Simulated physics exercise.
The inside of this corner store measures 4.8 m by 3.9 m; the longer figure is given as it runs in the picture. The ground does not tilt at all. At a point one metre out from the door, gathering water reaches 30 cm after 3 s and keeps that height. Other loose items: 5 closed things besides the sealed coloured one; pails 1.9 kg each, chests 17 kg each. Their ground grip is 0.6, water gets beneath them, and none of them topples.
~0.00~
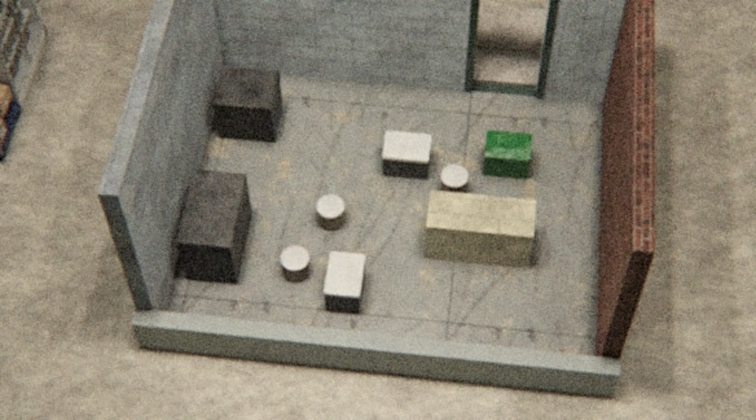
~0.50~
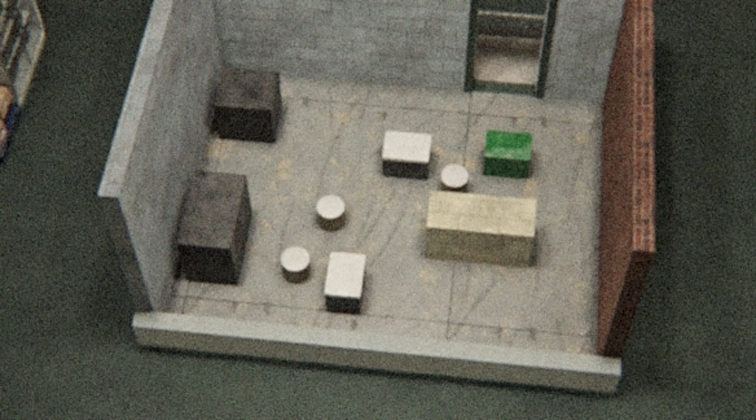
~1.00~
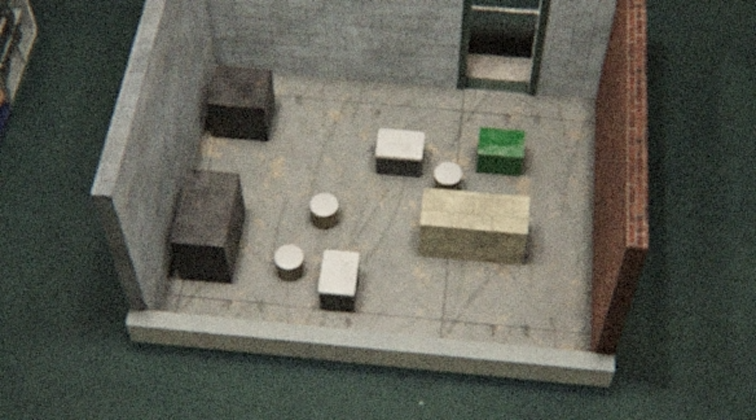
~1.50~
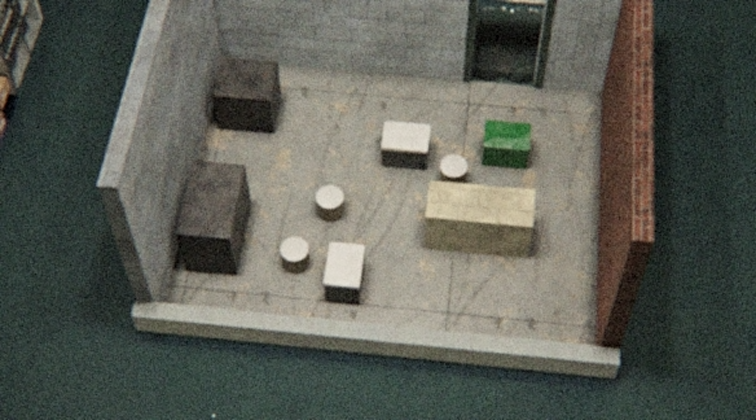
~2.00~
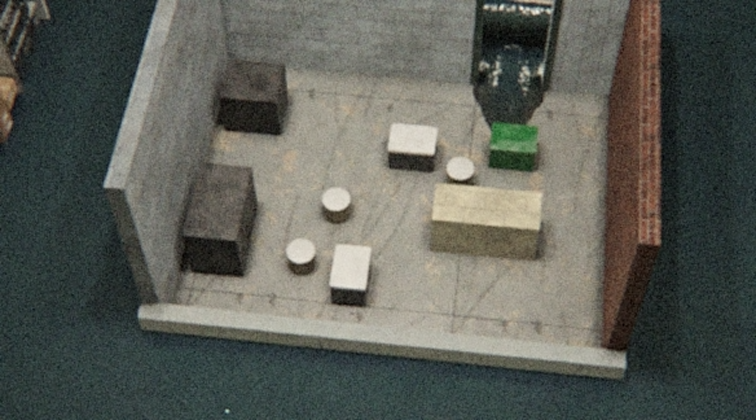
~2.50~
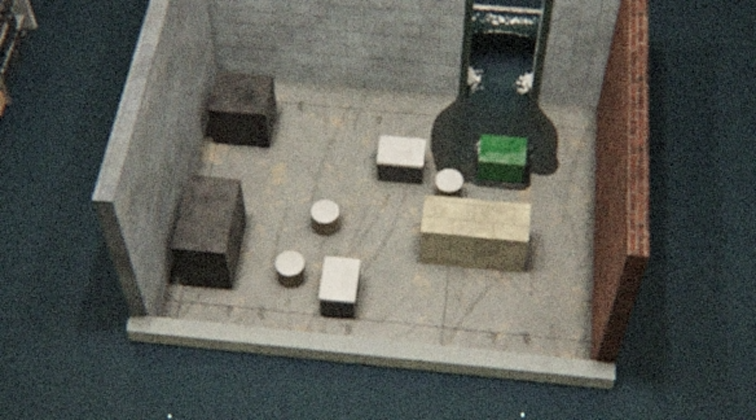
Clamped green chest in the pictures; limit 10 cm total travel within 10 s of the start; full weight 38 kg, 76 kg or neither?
The lighter amount falls short, unlike the heavier.
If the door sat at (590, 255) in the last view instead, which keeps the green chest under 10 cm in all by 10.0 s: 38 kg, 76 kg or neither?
I'd say the lighter one will work.
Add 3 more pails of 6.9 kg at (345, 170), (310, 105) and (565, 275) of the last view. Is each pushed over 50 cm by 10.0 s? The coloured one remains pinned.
Result, in turn - exceeds it; falls shy; exceeds it.
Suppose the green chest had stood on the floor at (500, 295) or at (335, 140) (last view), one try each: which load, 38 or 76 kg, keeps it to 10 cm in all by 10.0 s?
Respectively, the light option succeeds and the light option succeeds.
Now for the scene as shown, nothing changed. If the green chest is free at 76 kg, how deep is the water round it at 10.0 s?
Close to 11 cm deep.
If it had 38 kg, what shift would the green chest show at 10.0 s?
About 60 cm.
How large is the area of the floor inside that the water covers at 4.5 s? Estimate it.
Near 10.0 m2 in all.
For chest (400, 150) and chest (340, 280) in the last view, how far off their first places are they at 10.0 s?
200 cm and 100 cm respectively.
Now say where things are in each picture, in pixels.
The green chest at (509, 145) rests on the ground; 0.0 m2 under water; 0 of 6 have shifted, in the first frame.
The green chest at (508, 145) rests on the ground; 0.0 m2 under water; 0 of 6 have shifted, in the second frame.
The green chest at (502, 142), on the bottom; 0.0 m2 under water; 0 of 6 have shifted, in the third frame.
The green chest at (508, 135) rests on the ground; 0.0 m2 under water; 0 of 6 have shifted, in the fourth frame.
The green chest at (514, 138) rests on the ground; 0.4 m2 under water; 0 of 6 have shifted, in the fifth frame.
The green chest at (503, 149), on the bottom; water covers 1.4 m2; 0 of 6 have shifted, in the sixth frame.
After 3.5 s the green chest would be 4 cm from its start with 38 kg and 0 cm from its start with 76 kg; 8 cm of water round it then.
After 4.5 s the green chest would be 23 cm from its start with 38 kg and 0 cm from its start with 76 kg; 8 cm of water round it then.
After 7.0 s the green chest would be 43 cm from its start with 38 kg and 0 cm from its start with 76 kg; 10 cm of water round it then.
After 10.0 s the green chest would be 67 cm from its start with 38 kg and 0 cm from its start with 76 kg; 11 cm of water round it then.
